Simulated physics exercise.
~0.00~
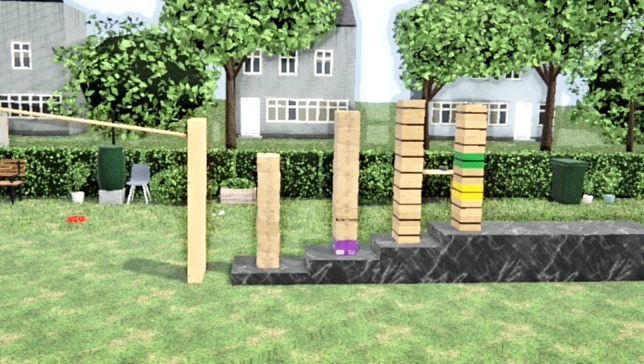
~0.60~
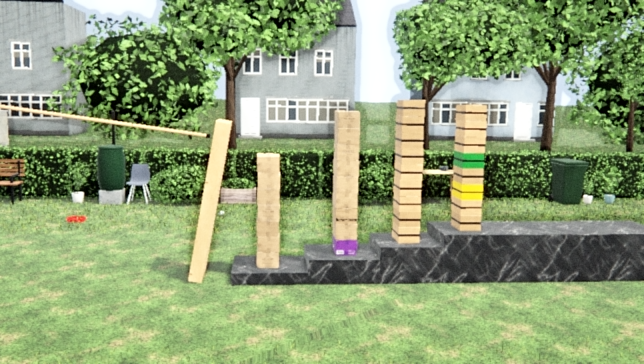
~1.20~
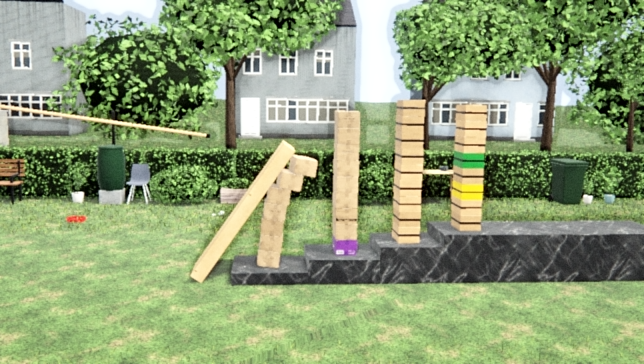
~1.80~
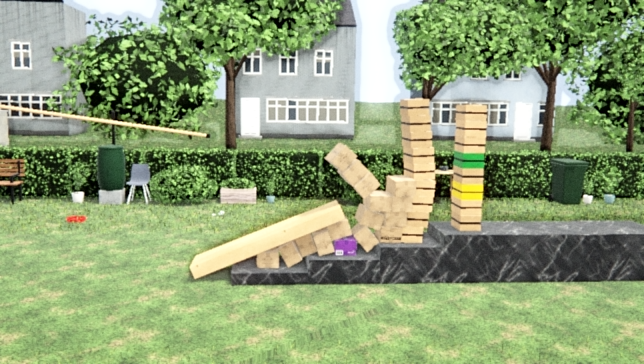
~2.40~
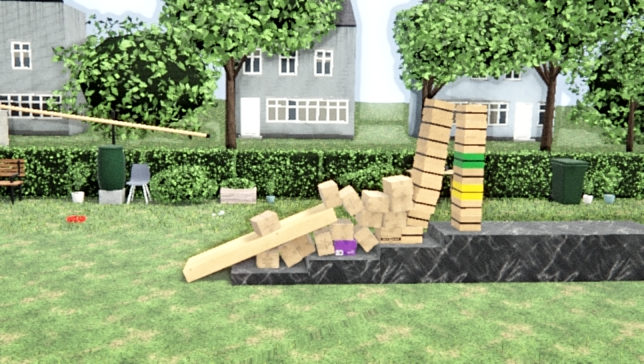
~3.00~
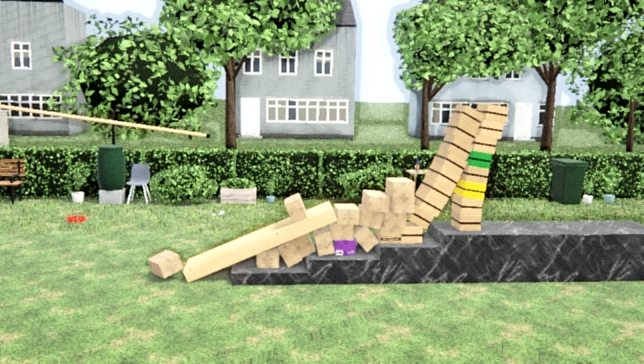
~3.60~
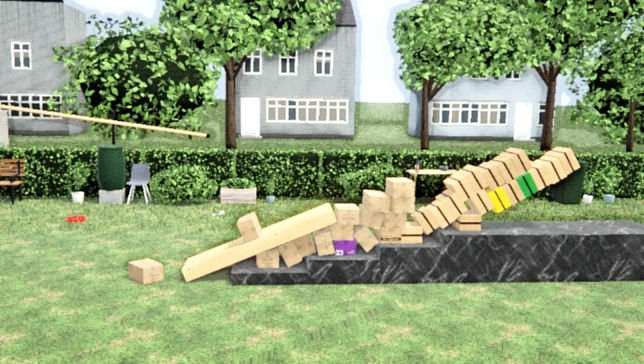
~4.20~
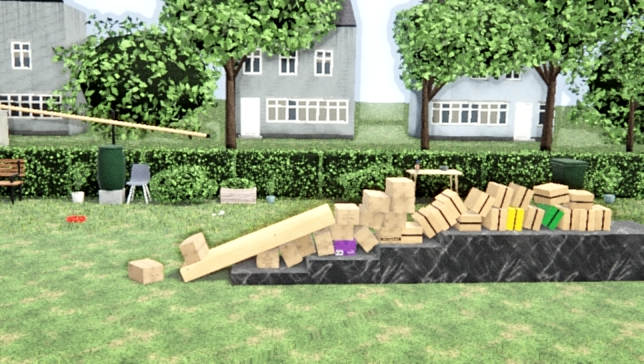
A long pole nudged an upright wooden board, which toppled right into the first of four block towers on rising dark steps, and they collapsed one after another, leaving the board slanted over tumbled blocks, with the yellow and green ones down on the top step.
